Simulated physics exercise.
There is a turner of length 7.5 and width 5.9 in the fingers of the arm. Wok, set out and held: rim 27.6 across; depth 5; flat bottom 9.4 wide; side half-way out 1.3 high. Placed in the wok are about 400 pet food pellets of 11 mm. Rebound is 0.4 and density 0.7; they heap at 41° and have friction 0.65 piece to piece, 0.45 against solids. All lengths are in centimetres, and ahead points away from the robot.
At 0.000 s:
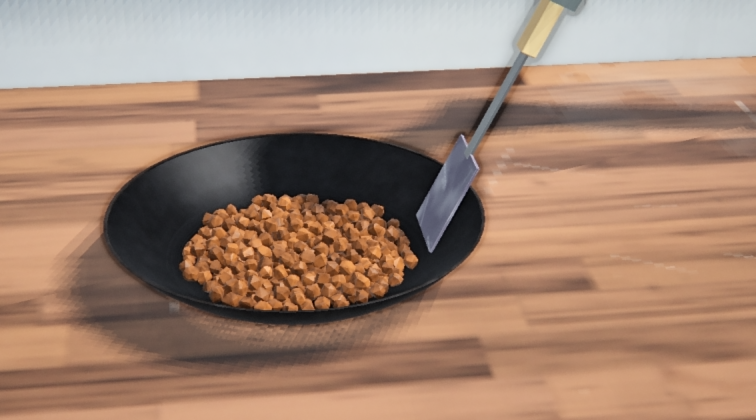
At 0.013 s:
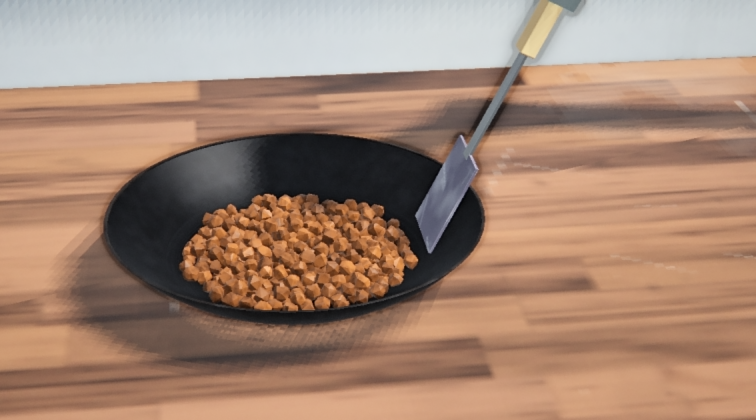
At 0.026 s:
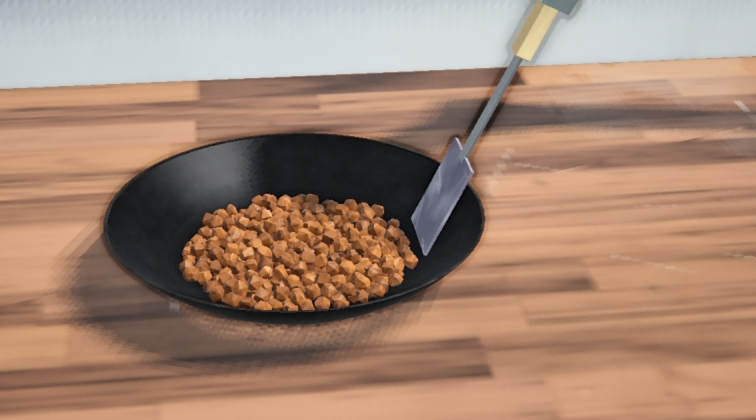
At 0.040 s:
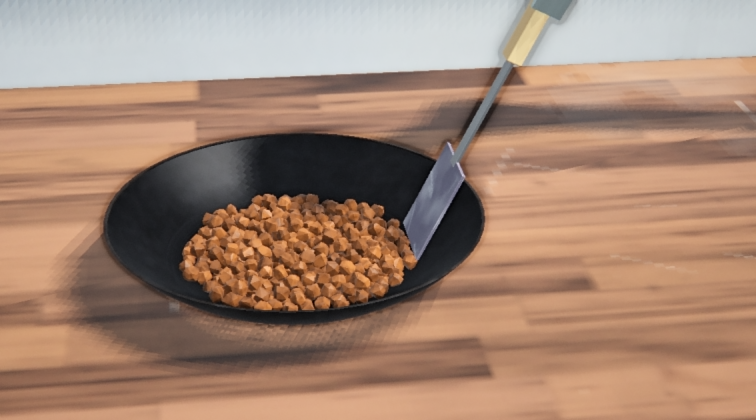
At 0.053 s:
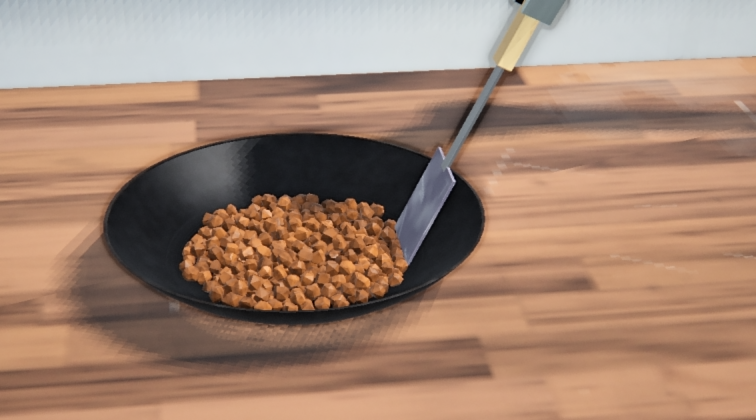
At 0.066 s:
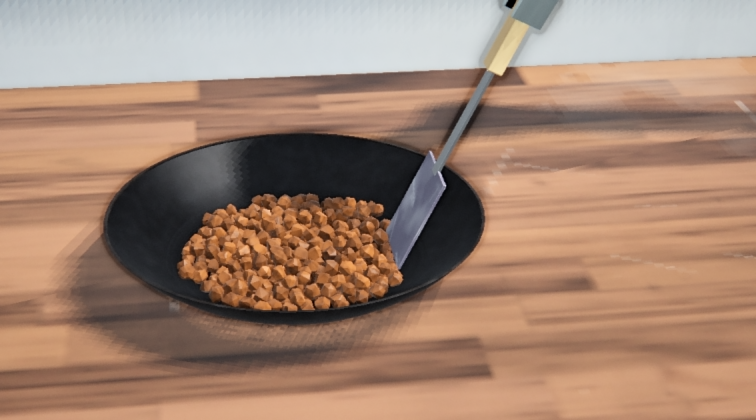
In the video, a turner held by a robot arm moves slightly left and down inside a black wok on a wooden surface, meeting the right side of a pile of brown pellets and pushing its edge a little leftward.
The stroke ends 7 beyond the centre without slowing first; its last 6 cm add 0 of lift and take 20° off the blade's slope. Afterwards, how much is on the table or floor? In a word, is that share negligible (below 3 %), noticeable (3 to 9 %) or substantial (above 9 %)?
In a word, noticeable.
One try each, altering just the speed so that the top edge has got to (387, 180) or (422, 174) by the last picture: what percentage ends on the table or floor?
Try one roughly 20 per cent; try two roughly 15 per cent.
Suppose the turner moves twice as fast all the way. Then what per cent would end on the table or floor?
It would be roughly 15 percent.
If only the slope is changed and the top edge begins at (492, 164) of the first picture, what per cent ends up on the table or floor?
About 10 per cent.
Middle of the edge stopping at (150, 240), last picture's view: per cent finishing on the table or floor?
The share ending on the table or floor is about 25 per cent.
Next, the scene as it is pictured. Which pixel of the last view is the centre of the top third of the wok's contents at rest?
I'd put it close to (161, 226).
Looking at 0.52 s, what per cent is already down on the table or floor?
That would be near 6 per cent, give or take.
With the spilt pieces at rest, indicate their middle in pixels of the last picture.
Pixel estimate: About (69, 288).
By 0.17 s, sloping 64°, highest piece 5 above the table; 398 in the wok.
By 0.27 s, sloping 56°, highest piece 6 above the table; 397 in the wok, 1 on the blade or in flight.
By 0.52 s, sloping 44°, highest piece 6 above the table; 377 in the wok, 21 on the table or floor.
By 1.57 s, sloping 44°, highest piece 6 above the table; 377 in the wok, 21 on the table or floor.
Final count, 377 in the wok, 21 on the table or floor. That is 5 % on the table or floor.
